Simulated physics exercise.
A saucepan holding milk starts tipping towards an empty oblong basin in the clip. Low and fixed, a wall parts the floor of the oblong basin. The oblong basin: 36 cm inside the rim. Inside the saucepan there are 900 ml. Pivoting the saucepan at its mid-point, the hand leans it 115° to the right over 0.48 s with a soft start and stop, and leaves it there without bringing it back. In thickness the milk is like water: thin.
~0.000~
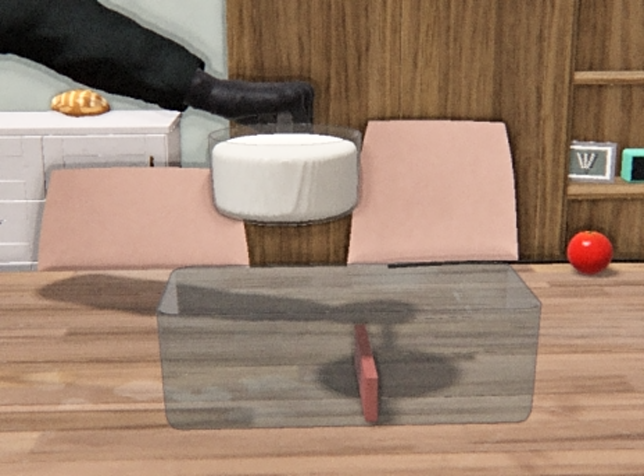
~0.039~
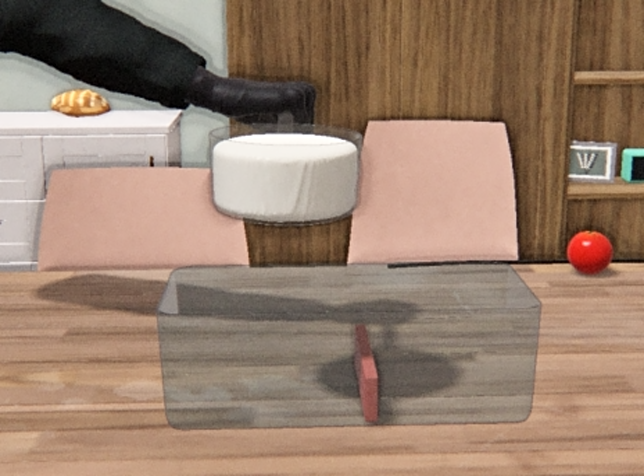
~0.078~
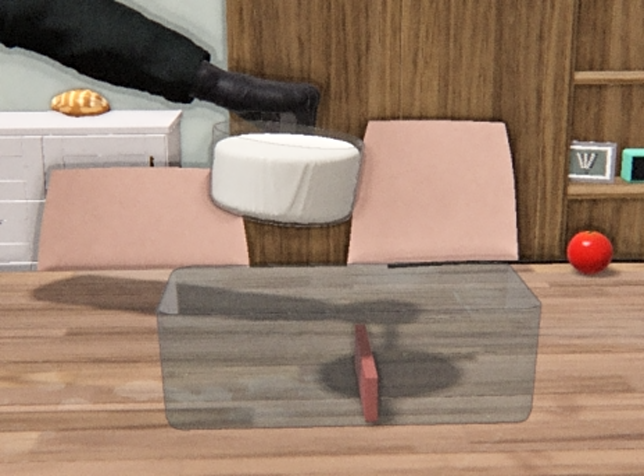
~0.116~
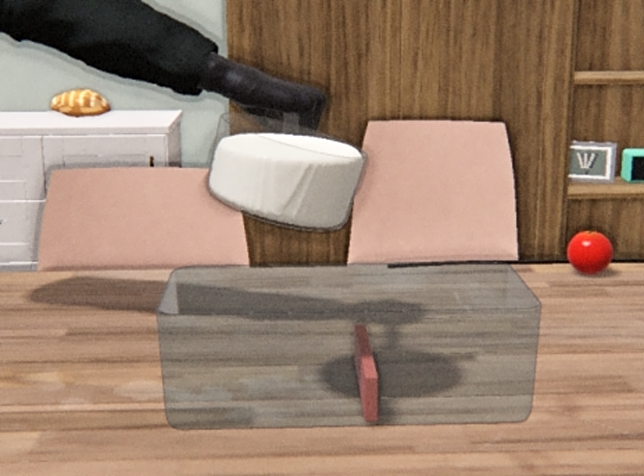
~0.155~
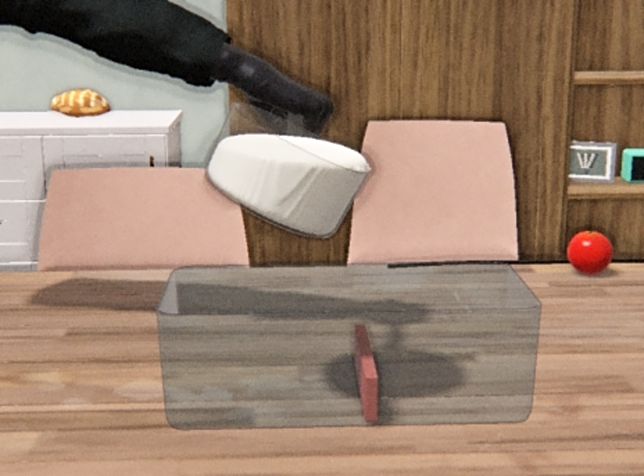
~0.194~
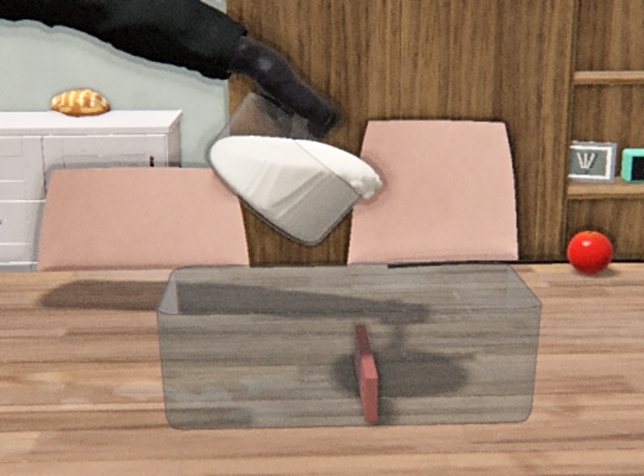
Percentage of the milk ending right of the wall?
60 per cent.
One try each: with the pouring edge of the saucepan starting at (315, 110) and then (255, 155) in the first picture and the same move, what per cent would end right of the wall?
Result: 40 per cent, then 20 per cent.
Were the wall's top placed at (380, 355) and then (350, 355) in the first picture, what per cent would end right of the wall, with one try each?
45 in a hundred, followed by 75 in a hundred.
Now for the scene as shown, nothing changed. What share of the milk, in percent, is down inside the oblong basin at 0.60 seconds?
Close to 86 in a hundred.
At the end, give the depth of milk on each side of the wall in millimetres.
Left part about 12 mm deep, right part about 24 mm deep.
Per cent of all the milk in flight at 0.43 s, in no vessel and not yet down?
Estimate: About 28 % of all of it.
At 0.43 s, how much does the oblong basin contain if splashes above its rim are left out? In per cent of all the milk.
About 56%.
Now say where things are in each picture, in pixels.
The first picture shows tilt 0°; pouring edge (359, 135); surface from (213, 147) to (356, 145); the oblong basin's rim runs from (166, 291) to (524, 285); the wall's top is at (365, 351).
The second picture shows tilt 2°; pouring edge (360, 138); surface from (213, 146) to (357, 146).
The third picture shows tilt 7°; pouring edge (363, 145); surface from (215, 144) to (360, 148).
The fourth picture shows tilt 16°; pouring edge (366, 157); surface from (218, 142) to (363, 151).
The fifth picture shows tilt 27°; pouring edge (367, 173); surface from (217, 145) to (367, 163); 2 per cent is over the edge.
The sixth picture shows tilt 40°; pouring edge (363, 191); surface from (215, 143) to (346, 167); 7 per cent is over the edge.
Then, 0.43 s in, the tilt is 112° and 14 per cent is still to pour, 3 is left of the wall and 54 right of it.
Then, 0.60 s in, the tilt is 115° and 2 per cent is still to pour, 23 is left of the wall and 63 right of it.
Then, 0.78 s in, the tilt is 115° and 0 per cent is still to pour, 34 is left of the wall and 63 right of it.
Then, 0.98 s in, the tilt is 115° and 0 per cent is still to pour, 37 is left of the wall and 61 right of it.
Finally, 38 per cent lies left of the wall, 60 right of it and 3 outside.
